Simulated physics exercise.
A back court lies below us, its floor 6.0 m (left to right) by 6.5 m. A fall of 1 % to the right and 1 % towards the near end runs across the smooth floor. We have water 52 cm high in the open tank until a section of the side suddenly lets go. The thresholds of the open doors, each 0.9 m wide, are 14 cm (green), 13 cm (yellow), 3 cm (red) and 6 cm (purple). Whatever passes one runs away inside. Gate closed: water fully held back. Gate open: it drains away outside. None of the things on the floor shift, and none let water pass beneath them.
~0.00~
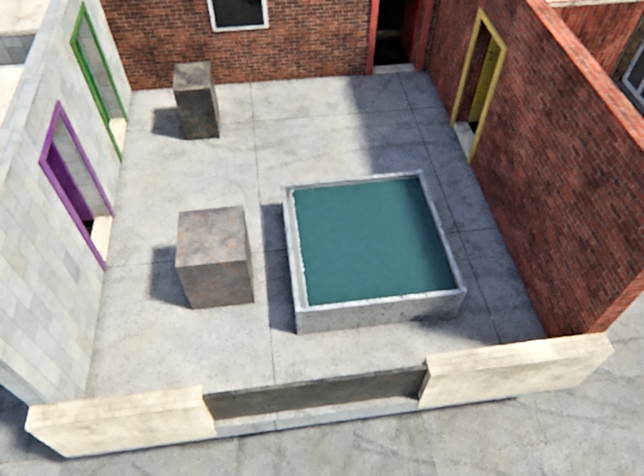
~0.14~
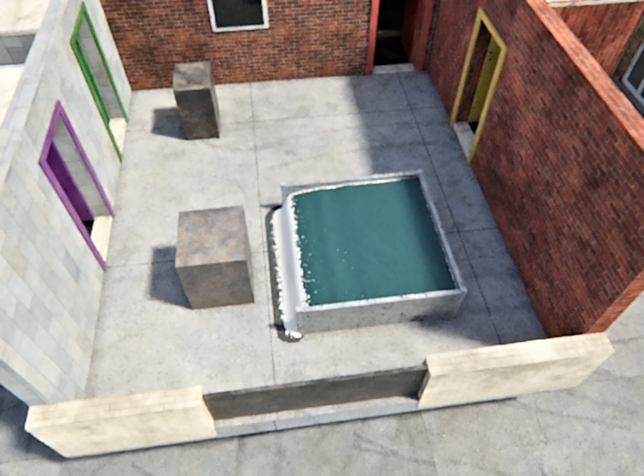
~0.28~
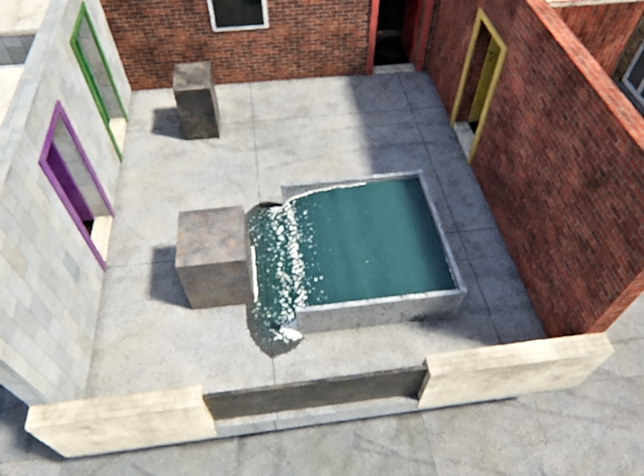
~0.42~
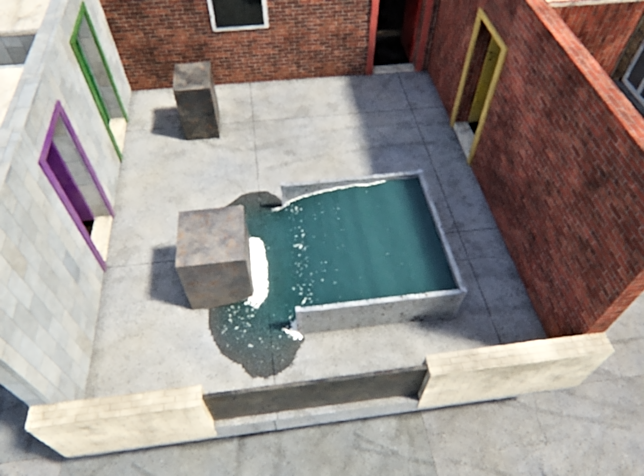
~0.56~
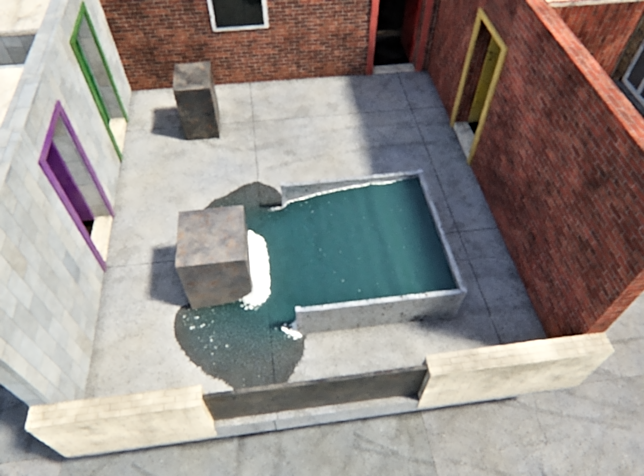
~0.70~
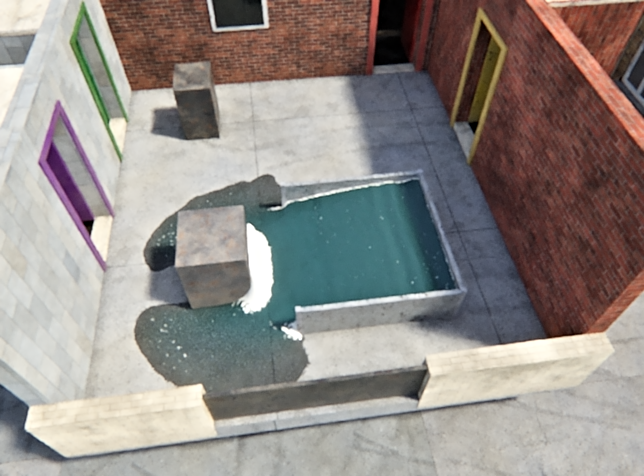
The footage shows a walled courtyard with two blocks and an open tank of green water; water pours from the tank's left side, strikes the nearer block, parts around it, and spreads left across the floor on both sides.
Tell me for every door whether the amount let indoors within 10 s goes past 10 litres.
Outcome: Green door: Limit unbroken, yellow door: Limit unbroken, red door: Limit broken, purple door: Limit broken.
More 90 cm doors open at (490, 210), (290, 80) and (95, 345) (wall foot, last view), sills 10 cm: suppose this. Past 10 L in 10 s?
Less, less, more.
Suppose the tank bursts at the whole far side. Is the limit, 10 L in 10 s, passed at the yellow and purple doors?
The yellow door comes out less than that and the purple door less than that.
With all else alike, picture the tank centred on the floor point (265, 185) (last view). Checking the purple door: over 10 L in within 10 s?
Purple: Beyond limit.
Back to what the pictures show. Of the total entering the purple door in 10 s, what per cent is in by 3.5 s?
By then it's near 75% of the total.
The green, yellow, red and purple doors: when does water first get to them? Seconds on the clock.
Door times: Green 2.0 s / yellow 7.0 s / red 5.5 s / purple 0.9 s.
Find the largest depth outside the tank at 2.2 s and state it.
Up to near 32 cm.
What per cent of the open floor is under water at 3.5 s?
Roughly 55 percent.
After 1.4 s water covers 30 % of the floor and is deepest (36 cm) near (269, 276); green door not reached, yellow door not reached, red door not reached, purple door 10 cm at the sill, 13 L in.
After 2.2 s water covers 40 % of the floor and is deepest (32 cm) near (98, 423); green door 10 cm at the sill, 0 L in, yellow door not reached, red door not reached, purple door 13 cm at the sill, 55 L in.
After 3.5 s water covers 55 % of the floor and is deepest (20 cm) near (113, 421); green door 12 cm at the sill, 0 L in, yellow door not reached, red door not reached, purple door 15 cm at the sill, 106 L in.
After 6.0 s water covers 75 % of the floor and is deepest (14 cm) near (131, 96); green door 9 cm at the sill, 0 L in, yellow door not reached, red door 2 cm at the sill, 0 L in, purple door 6 cm at the sill, 133 L in.
After 10.0 s water covers 100 % of the floor and is deepest (12 cm) near (502, 262); green door 4 cm at the sill, 0 L in, yellow door 8 cm at the sill, 0 L in, red door 8 cm at the sill, 25 L in, purple door 7 cm at the sill, 139 L in.
